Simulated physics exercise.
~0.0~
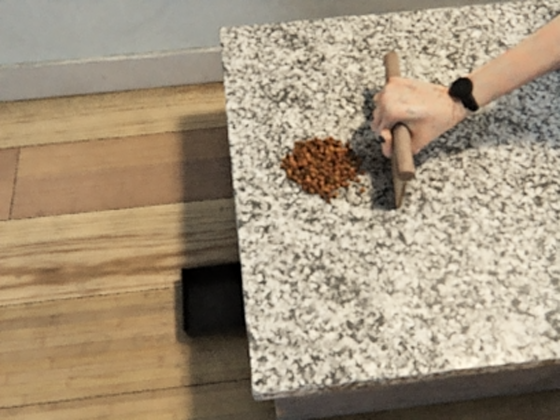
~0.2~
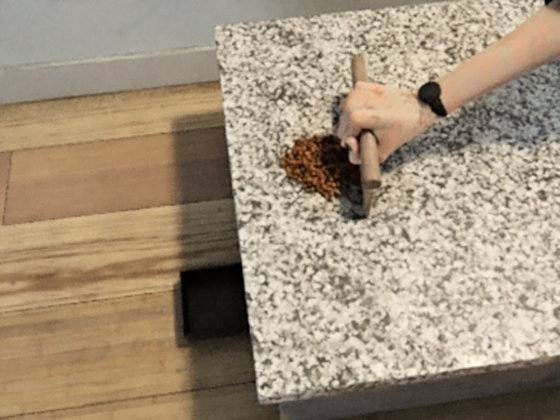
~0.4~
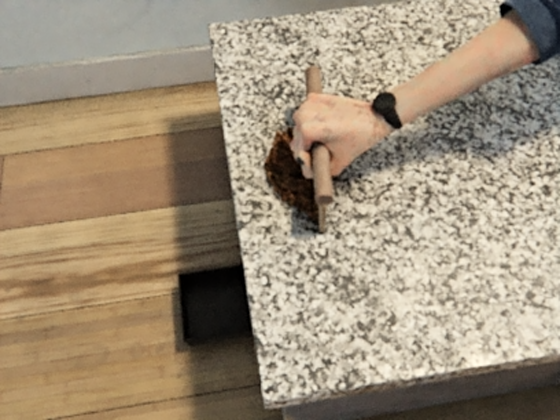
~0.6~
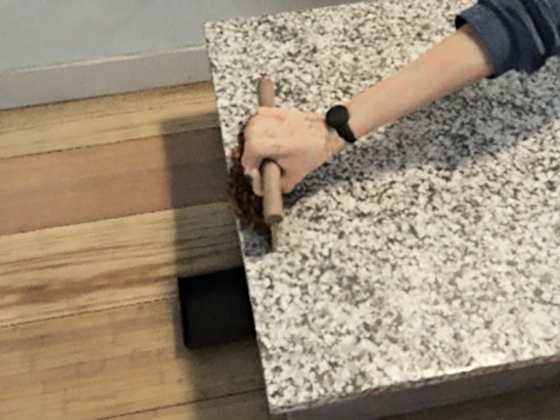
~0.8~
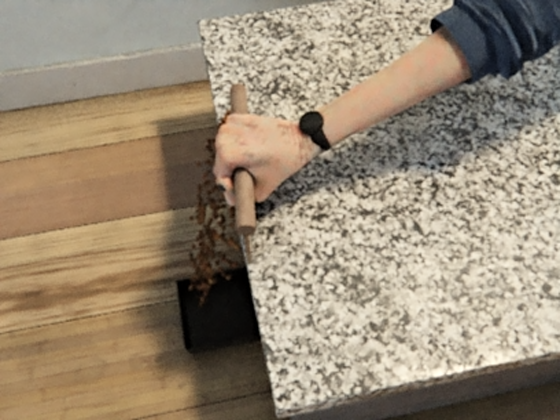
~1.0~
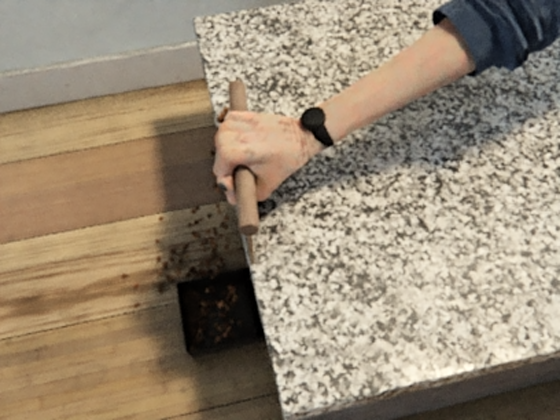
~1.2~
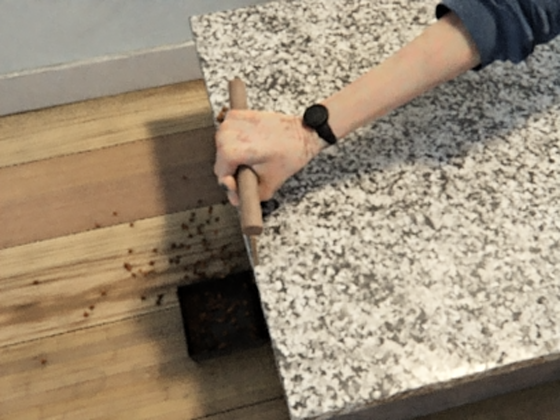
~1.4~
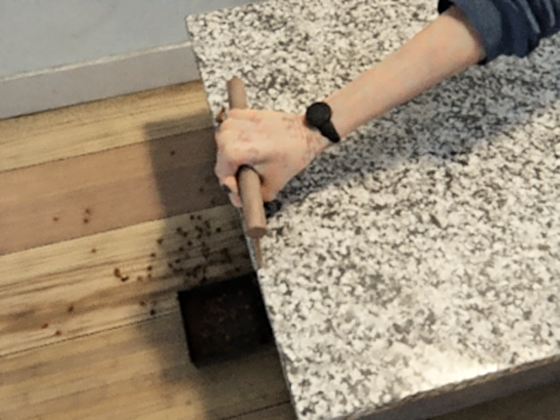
A hand gripping a scraper pushed a pile of small brown pieces left across a speckled countertop and stopped at the edge, where they spilled over, some landing in a black tin below and many others scattering across the wooden floor.
